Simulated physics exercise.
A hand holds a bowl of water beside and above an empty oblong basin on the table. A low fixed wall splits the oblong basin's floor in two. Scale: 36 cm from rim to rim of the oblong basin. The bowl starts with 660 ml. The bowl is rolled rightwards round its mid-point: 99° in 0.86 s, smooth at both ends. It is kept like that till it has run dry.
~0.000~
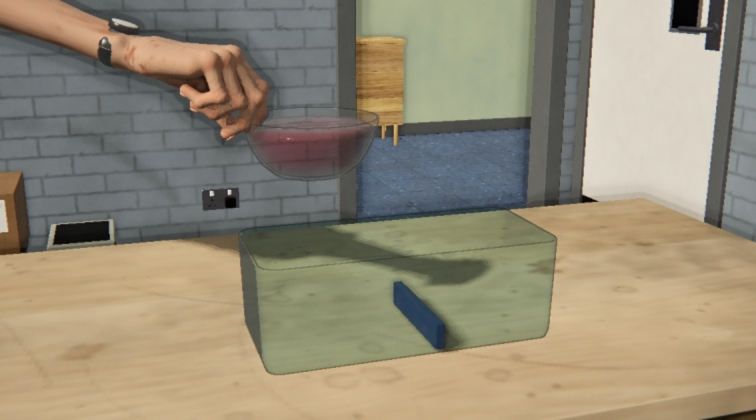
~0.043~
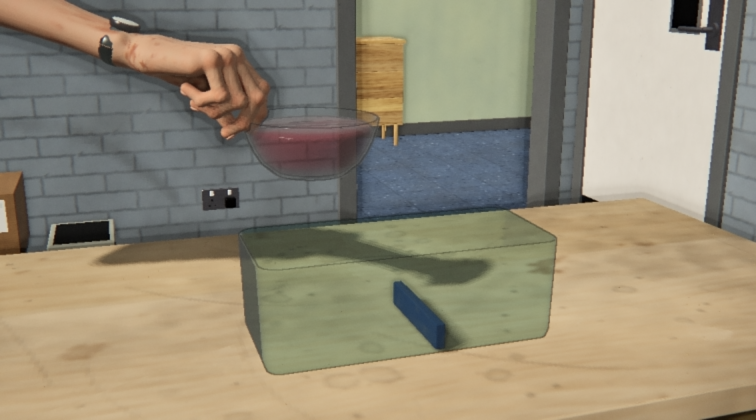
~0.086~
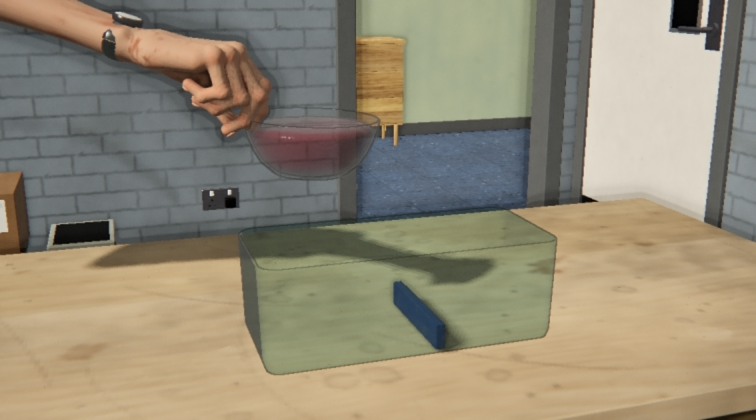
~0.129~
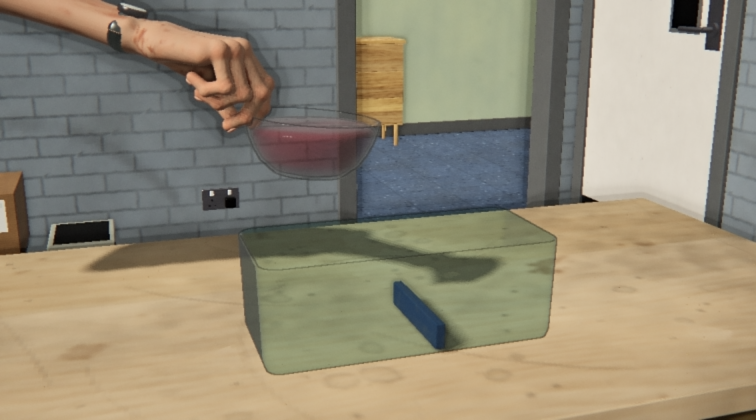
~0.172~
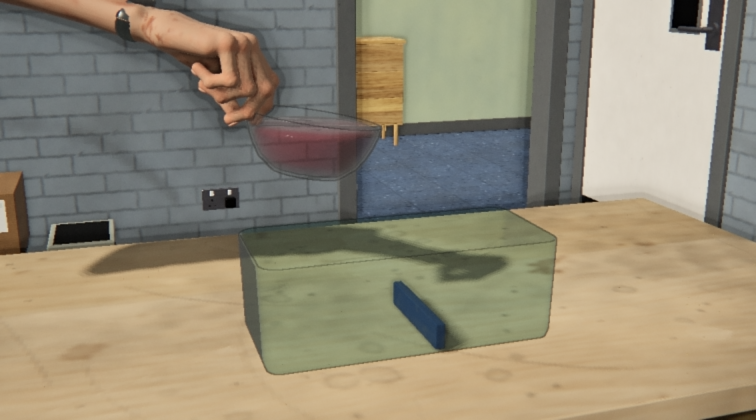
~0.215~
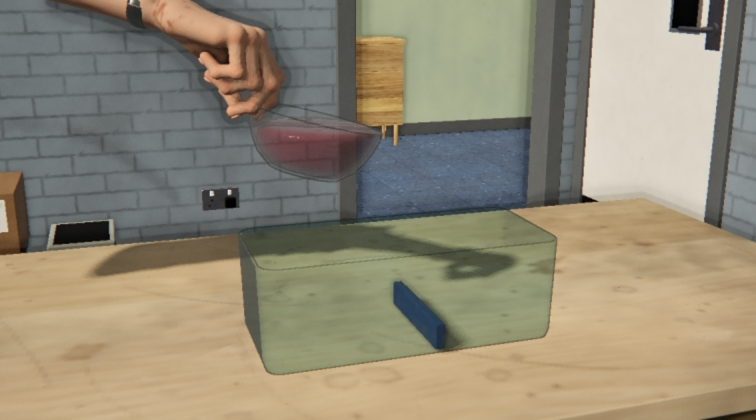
A hand held a clear bowl of reddish liquid above a see-through green basin on a wooden table, then slowly tilted the bowl a little to the right while the basin stayed still.
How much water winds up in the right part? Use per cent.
About 57 per cent.
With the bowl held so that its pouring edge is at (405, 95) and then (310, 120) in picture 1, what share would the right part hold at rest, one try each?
In turn about 80 and 15 per cent.
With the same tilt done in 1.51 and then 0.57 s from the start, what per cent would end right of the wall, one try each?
First 65, then 40 per cent.
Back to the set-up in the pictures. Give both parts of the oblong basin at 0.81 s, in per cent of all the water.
Left about 38, right about 58.
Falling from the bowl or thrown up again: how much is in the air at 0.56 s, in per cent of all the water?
About 38 per cent.
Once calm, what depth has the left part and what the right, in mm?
Some 8 mm on the left and 18 mm on the right.
By 0.56 s the tilt is 72° and 30 per cent is still to pour, 7 is left of the wall and 24 right of it.
By 0.81 s the tilt is 98° and 1 per cent is still to pour, 39 is left of the wall and 57 right of it.
By 1.07 s the tilt is 99° and 0 per cent is still to pour, 42 is left of the wall and 57 right of it.
By 1.36 s the tilt is 99° and 0 per cent is still to pour, 42 is left of the wall and 57 right of it.
At rest 42 per cent lies left of the wall, 57 right of it and 1 outside.
